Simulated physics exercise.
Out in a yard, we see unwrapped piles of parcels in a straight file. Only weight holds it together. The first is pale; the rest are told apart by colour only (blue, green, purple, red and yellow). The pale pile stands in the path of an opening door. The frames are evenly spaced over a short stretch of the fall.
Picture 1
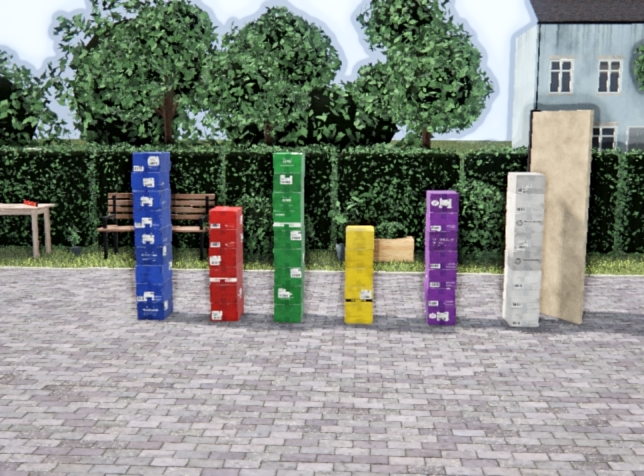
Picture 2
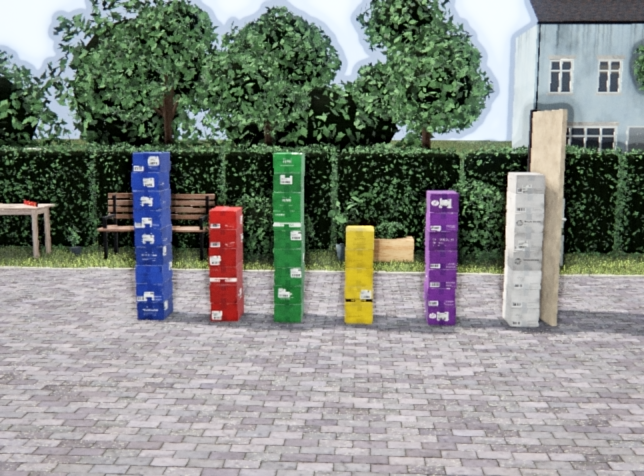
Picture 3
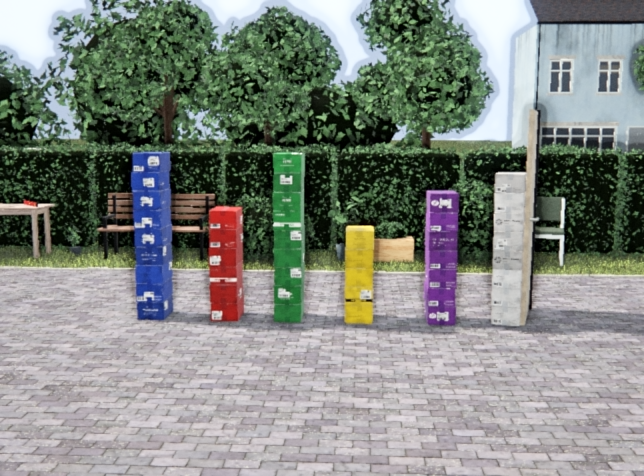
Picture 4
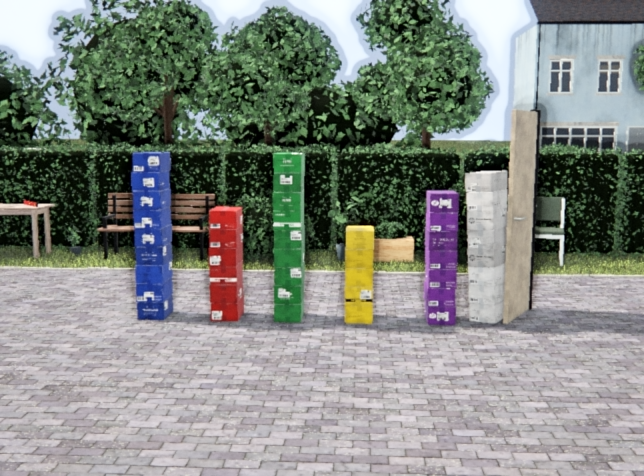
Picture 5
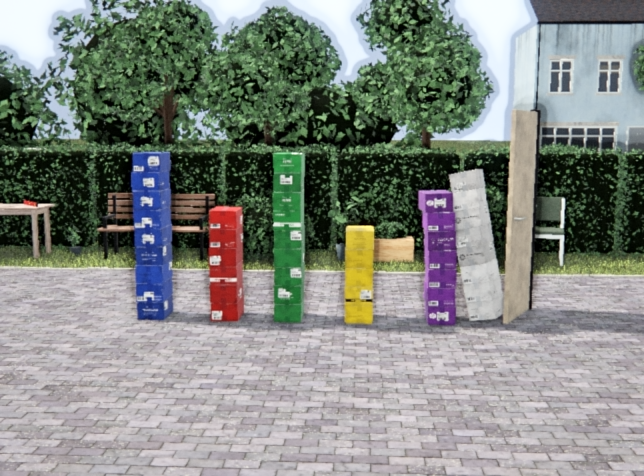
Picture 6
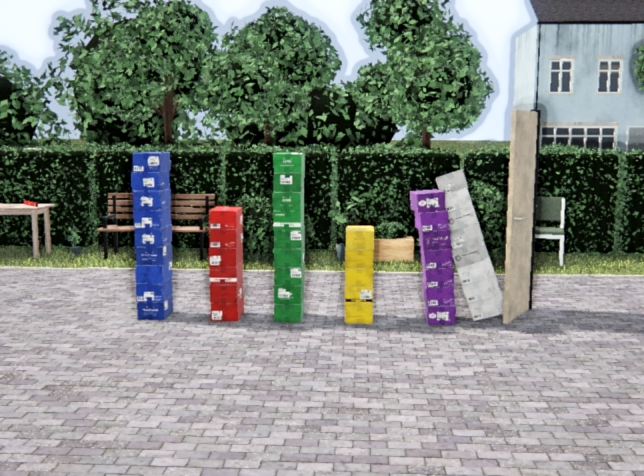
Door swinging round beside a row of coloured box stacks, the pale stack tilting left against the purple one, whose upper boxes shift left.
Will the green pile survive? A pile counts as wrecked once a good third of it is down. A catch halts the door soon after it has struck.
The green pile comes down.
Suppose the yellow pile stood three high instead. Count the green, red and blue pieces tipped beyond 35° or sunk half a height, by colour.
By colour: Green 0, red 0, blue 0.
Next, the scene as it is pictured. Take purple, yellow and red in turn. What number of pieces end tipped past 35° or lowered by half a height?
By colour: Purple 6, yellow 5, red 6.
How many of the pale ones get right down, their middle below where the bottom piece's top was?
3 pale pieces.
Soon, 8 of the pale pile down; none of the 9 green parcels down (1 of 36 in all colours); top green parcel unmoved; top purple parcel tipped well over, half its height lower.
A while on, 8 of the pale pile down; none of the 9 green parcels down (6 of 36 in all colours); top green parcel displaced a little; top purple parcel tipped steeply, some two heights lower.
Towards the end, 8 of the pale pile down; 9 of the 9 green parcels down (20 of 36 in all colours); top green parcel tipped a little, about its own height lower; top purple parcel tipped well over, some three heights lower.
Then, 8 of the pale pile down; 9 of the 9 green parcels down (35 of 36 in all colours); top green parcel tipped well over, some four heights lower; top red parcel tipped steeply, some three heights lower.
Finally, 8 of the pale pile down; 9 of the 9 green parcels down (35 of 36 in all colours); top green parcel tipped well over, some five heights lower; top red parcel tipped steeply, some three heights lower. Seen by the last camera, middles, top green parcel near (134, 245), top red parcel near (111, 277).
